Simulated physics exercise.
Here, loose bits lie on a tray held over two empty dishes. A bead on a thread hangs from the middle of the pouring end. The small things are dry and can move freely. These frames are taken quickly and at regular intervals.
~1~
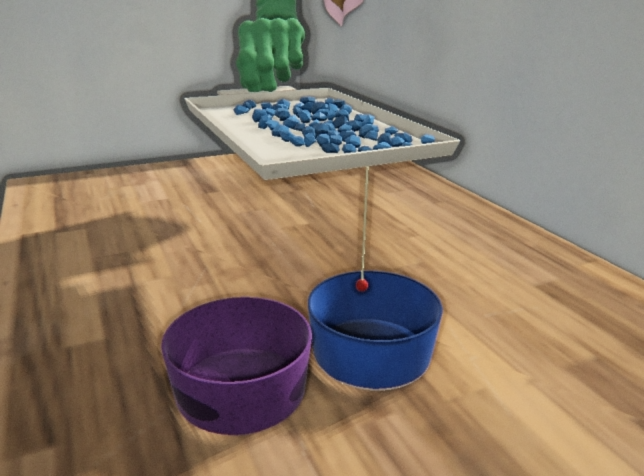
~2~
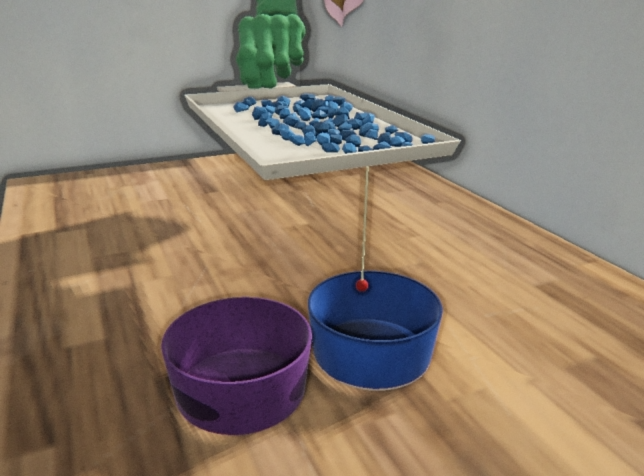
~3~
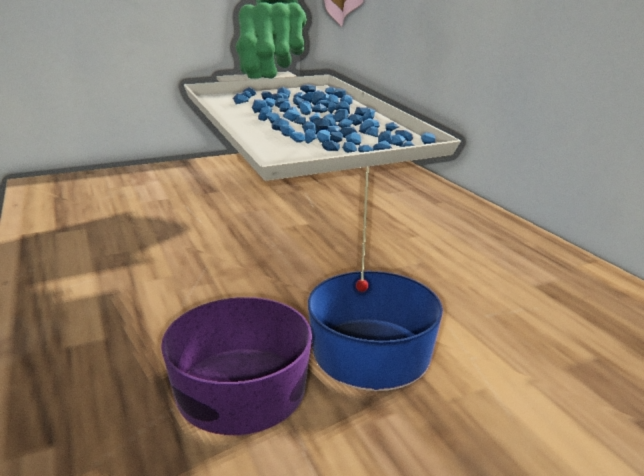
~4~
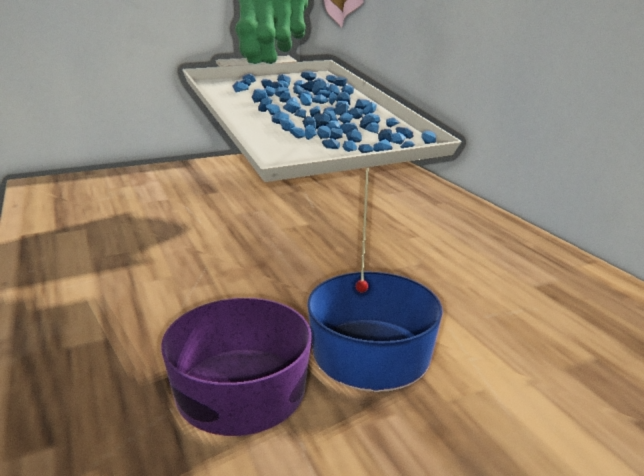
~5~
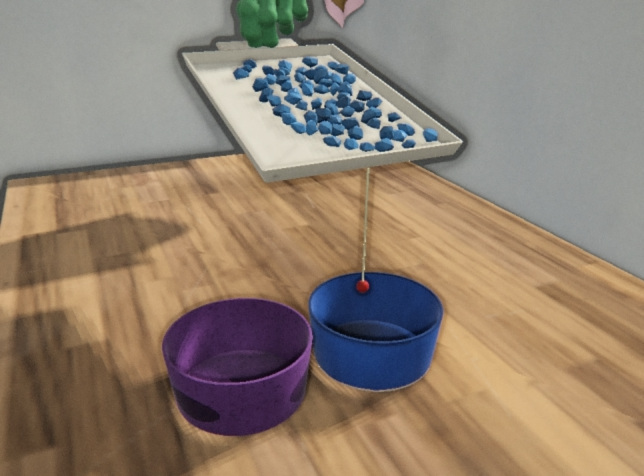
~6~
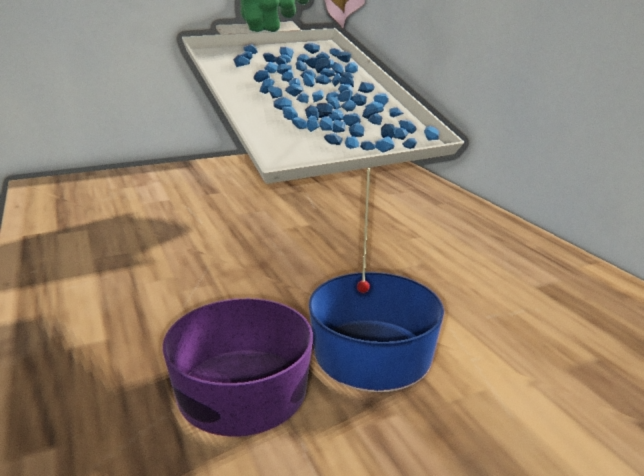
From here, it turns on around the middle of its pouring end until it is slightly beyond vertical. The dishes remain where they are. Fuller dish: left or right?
Right.
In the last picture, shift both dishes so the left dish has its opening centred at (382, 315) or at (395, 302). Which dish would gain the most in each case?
Try 1: The left-side dish; try 2: The left-side dish.
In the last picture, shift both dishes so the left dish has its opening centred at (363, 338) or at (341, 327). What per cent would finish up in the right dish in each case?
Trial 1 10%, trial 2 10%.
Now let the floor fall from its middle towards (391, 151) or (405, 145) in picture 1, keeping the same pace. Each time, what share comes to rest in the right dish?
Lab note: Try one about 30 %, try two about 30 %.
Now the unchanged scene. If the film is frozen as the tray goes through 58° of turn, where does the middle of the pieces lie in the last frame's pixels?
I'd mark it close to (364, 139).
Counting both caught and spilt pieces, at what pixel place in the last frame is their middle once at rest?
At about (379, 373), give or take.
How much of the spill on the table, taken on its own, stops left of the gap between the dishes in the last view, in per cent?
I'd say some 10 in a hundred.
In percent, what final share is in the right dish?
Near 40 %.
Just after the last frame, tray tipped steeply; almost all on the tray; about a tenth in the air.
A moment on, tray tipped right over; roughly a third on the tray; about a tenth in the left dish; roughly a quarter in the right dish; roughly a quarter outside both; about a tenth in the air.
Further on, tray tipped past a quarter turn; roughly a quarter in the left dish; roughly a third in the right dish; roughly half outside both.
When it is over, tray tipped past a quarter turn; roughly a quarter in the left dish; roughly a third in the right dish; roughly half outside both.
